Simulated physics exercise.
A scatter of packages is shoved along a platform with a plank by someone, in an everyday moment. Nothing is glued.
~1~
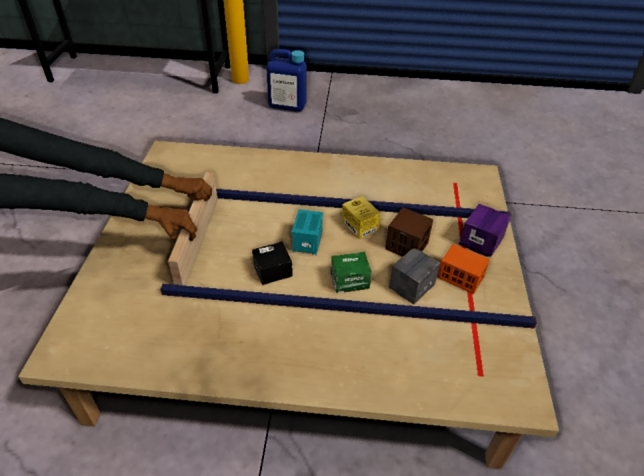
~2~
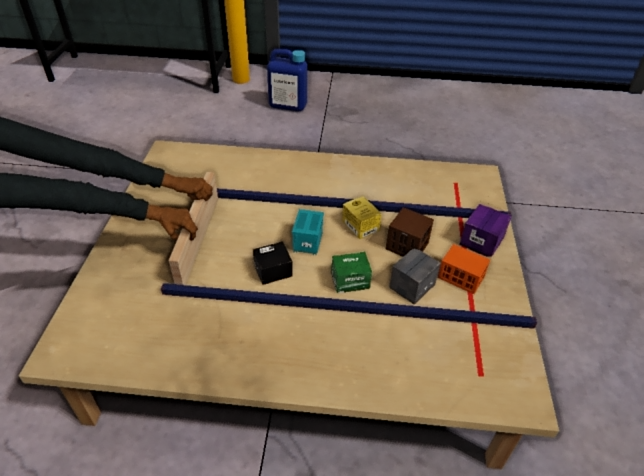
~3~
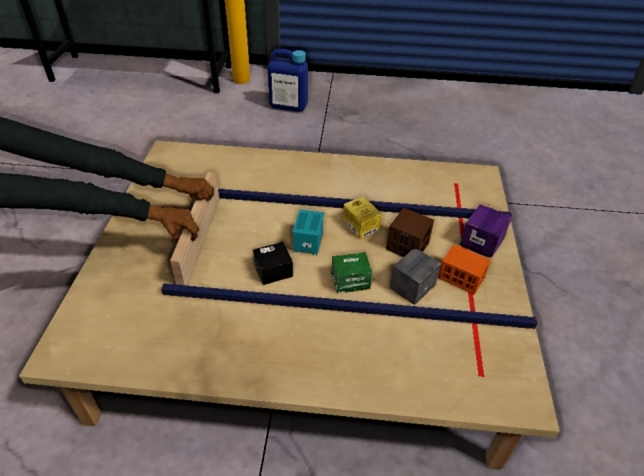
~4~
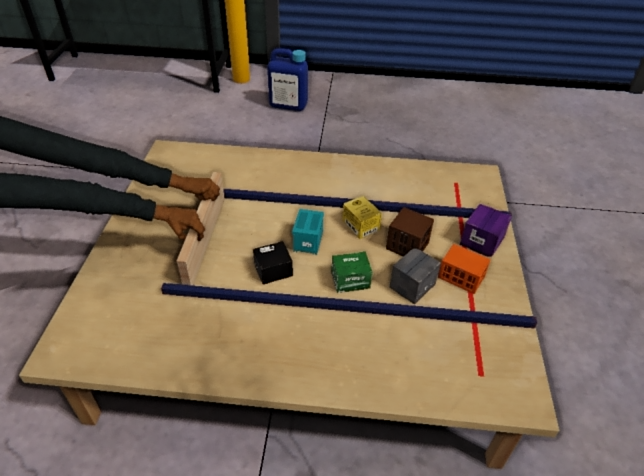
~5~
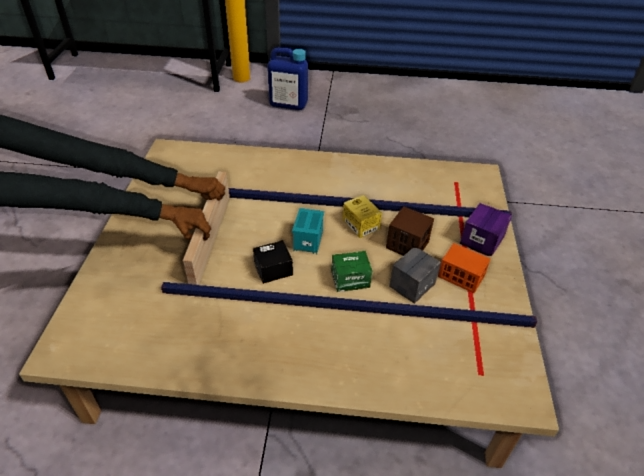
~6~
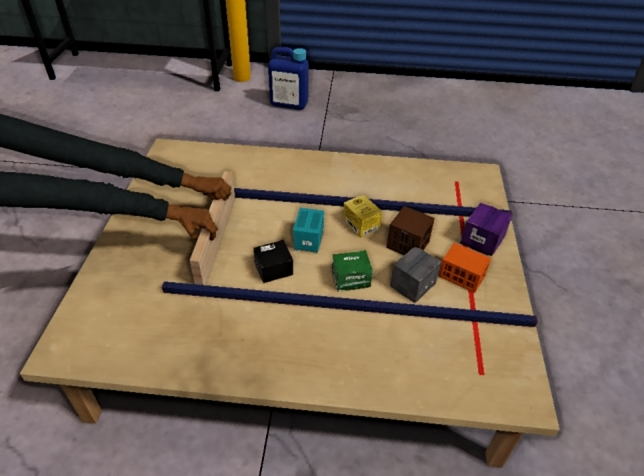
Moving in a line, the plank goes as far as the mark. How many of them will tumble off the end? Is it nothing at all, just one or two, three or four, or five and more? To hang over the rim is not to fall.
It is three or four.
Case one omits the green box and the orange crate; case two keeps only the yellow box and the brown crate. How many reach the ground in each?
The first try gives 1, the second gives 1.
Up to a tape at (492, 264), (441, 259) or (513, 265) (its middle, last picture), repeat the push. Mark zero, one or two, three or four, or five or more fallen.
Place one: At least five; place two: Zero; place three: 5 or more.
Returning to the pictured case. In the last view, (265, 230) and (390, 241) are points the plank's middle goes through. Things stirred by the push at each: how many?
Counting first: 1, next 7.
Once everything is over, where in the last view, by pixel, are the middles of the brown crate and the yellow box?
In the last picture the brown crate sits around (510, 235) and the yellow box around (480, 217).
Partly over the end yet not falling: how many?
I count 2 overhanging.
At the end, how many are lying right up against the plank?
Count: 3.
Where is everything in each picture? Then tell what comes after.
The first frame shows purple box (485, 230); orange crate (463, 269); grey box (414, 276); plank (196, 227); tape (466, 263).
The second frame shows orange crate (464, 269); brown crate (409, 234).
The third frame shows grey box (415, 276); turquoise tote (309, 232).
The fourth frame shows purple box (485, 230); black parcel (273, 263).
The fifth frame shows orange crate (464, 268); plank (209, 226).
The sixth frame shows purple box (486, 229); orange crate (464, 267); grey box (415, 274); plank (215, 226); tape (467, 261).
Early on, none off yet; purple box at rest near (486, 229); orange crate at rest near (464, 267); grey box at rest near (415, 274).
A while later, none off yet; purple box at rest near (486, 229); orange crate travelled a little near (468, 265); grey box travelled about its own width near (470, 288).
Finally, the number that fall off is three or four; lost, grey box, orange crate and purple box.
